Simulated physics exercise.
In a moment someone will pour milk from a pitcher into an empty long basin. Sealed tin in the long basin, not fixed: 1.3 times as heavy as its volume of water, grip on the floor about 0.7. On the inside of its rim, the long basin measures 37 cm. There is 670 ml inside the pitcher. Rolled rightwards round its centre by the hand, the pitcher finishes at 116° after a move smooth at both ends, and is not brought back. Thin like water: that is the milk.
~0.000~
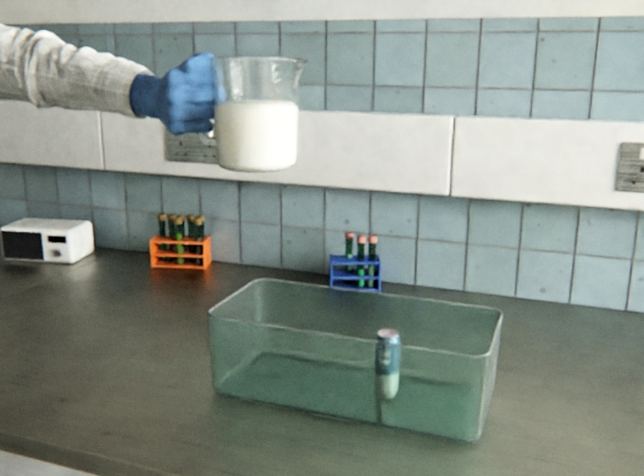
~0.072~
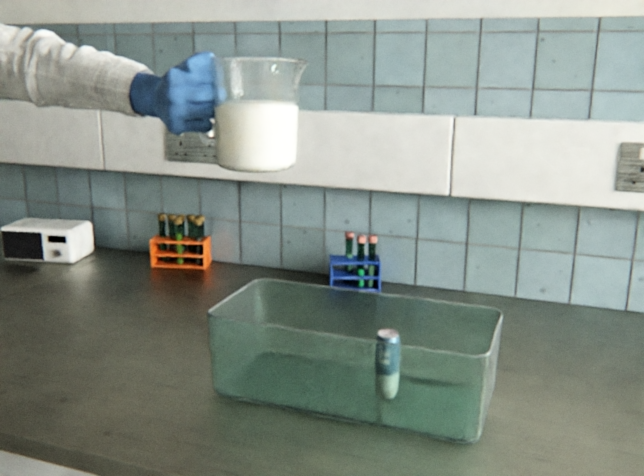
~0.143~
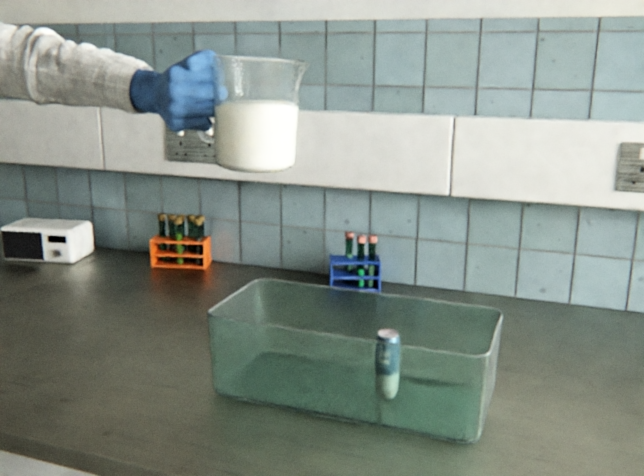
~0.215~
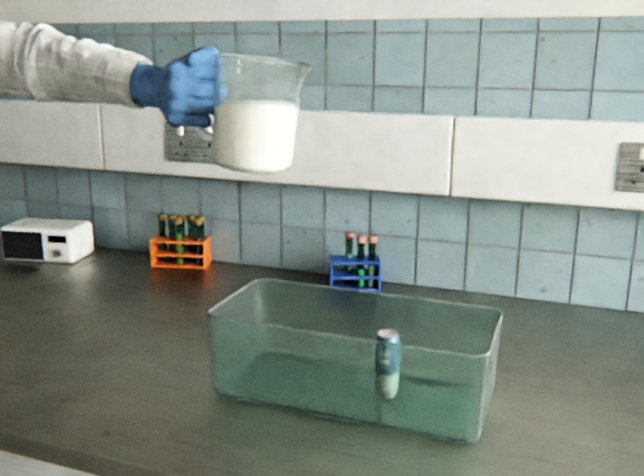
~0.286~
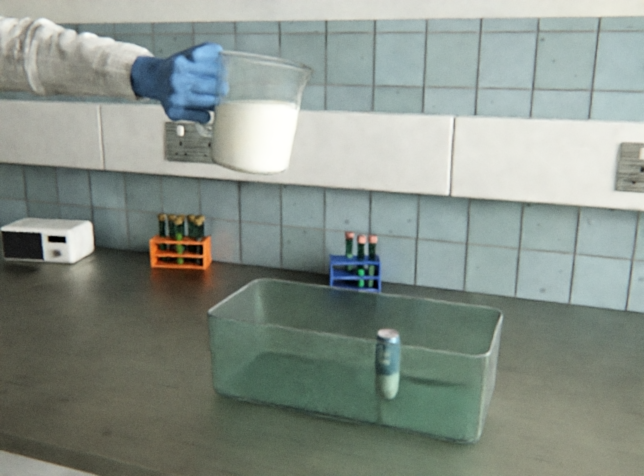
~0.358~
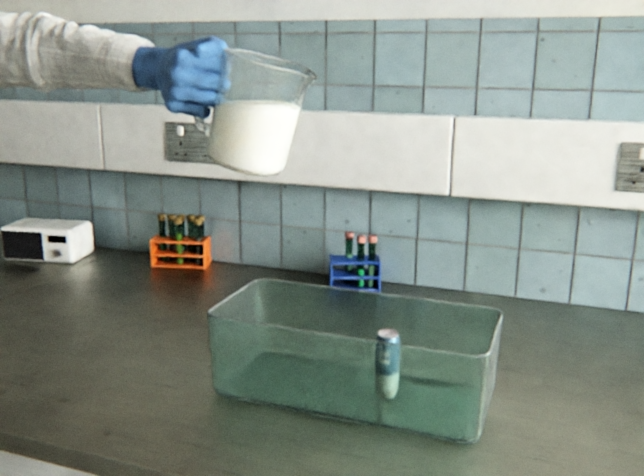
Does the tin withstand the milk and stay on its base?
No, it is knocked over.
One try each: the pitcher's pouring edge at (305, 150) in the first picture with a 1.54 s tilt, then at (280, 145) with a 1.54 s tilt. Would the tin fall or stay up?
In the first try it remains standing; in the second it remains standing.
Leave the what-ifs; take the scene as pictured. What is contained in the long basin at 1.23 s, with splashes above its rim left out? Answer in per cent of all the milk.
Reading: Approx. 38 %.
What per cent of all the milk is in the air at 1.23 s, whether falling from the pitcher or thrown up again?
34 in a hundred, give or take.
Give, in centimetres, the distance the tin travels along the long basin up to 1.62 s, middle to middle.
Around 9 cm.
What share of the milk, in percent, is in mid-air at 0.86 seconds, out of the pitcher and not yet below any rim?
I'd say close to 7 per cent.
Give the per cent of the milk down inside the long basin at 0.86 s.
0 %, give or take.
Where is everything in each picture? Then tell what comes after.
In the first picture, it leans 0°; its right rim is at (306, 60); the milk meets the walls at (223, 102) and (295, 104); the long basin's rim runs from (233, 296) to (496, 333); the tin's top is at (388, 336).
In the second picture, it leans 1°; its right rim is at (307, 61); the milk meets the walls at (223, 102) and (294, 104).
In the third picture, it leans 2°; its right rim is at (308, 63); the milk meets the walls at (223, 103) and (295, 105).
In the fourth picture, it leans 5°; its right rim is at (311, 66); the milk meets the walls at (224, 103) and (295, 105).
In the fifth picture, it leans 10°; its right rim is at (314, 71); the milk meets the walls at (224, 103) and (296, 105).
In the sixth picture, it leans 15°; its right rim is at (317, 77); the milk meets the walls at (224, 103) and (297, 105).
Then, 0.86 s in, the tilt is 69° and 93 per cent is still to pour; the tin stands where it began.
Then, 1.23 s in, the tilt is 105° and 28 per cent is still to pour; the tin stands where it began.
Then, 1.62 s in, the tilt is 116° and 0 per cent is still to pour; the tin lies on its side.
Then, 2.04 s in, the tilt is 116° and 0 per cent is still to pour; the tin lies on its side.
Finally, the tin lies on its side.
